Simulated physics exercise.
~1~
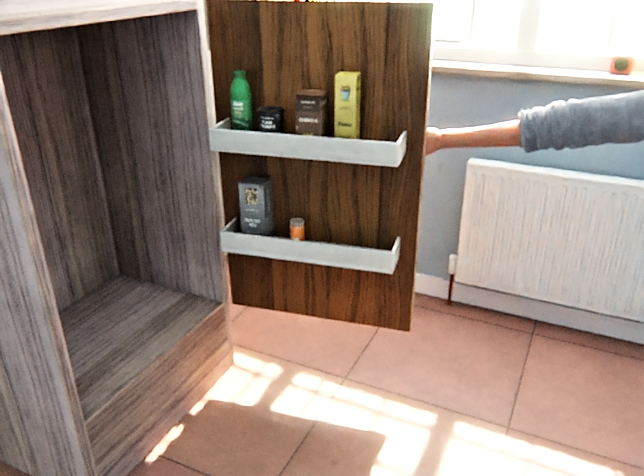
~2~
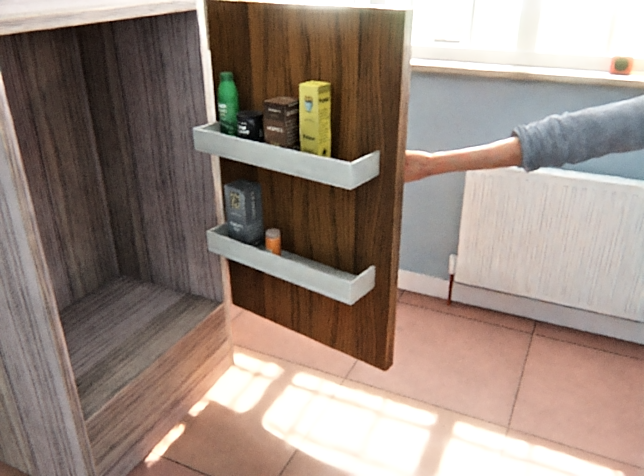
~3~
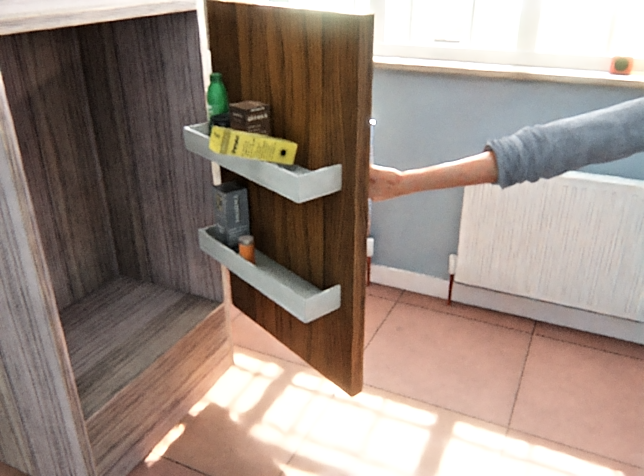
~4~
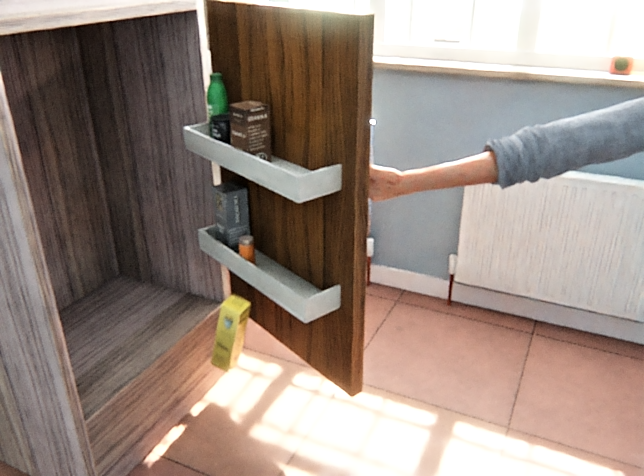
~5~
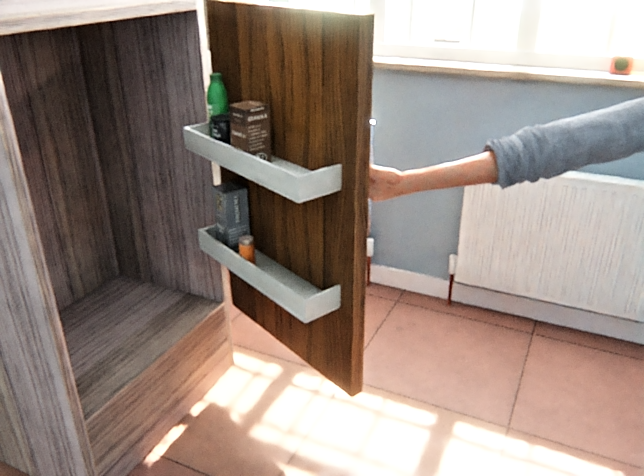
A hand swings a wooden cabinet door, and a yellow carton tips and falls out.
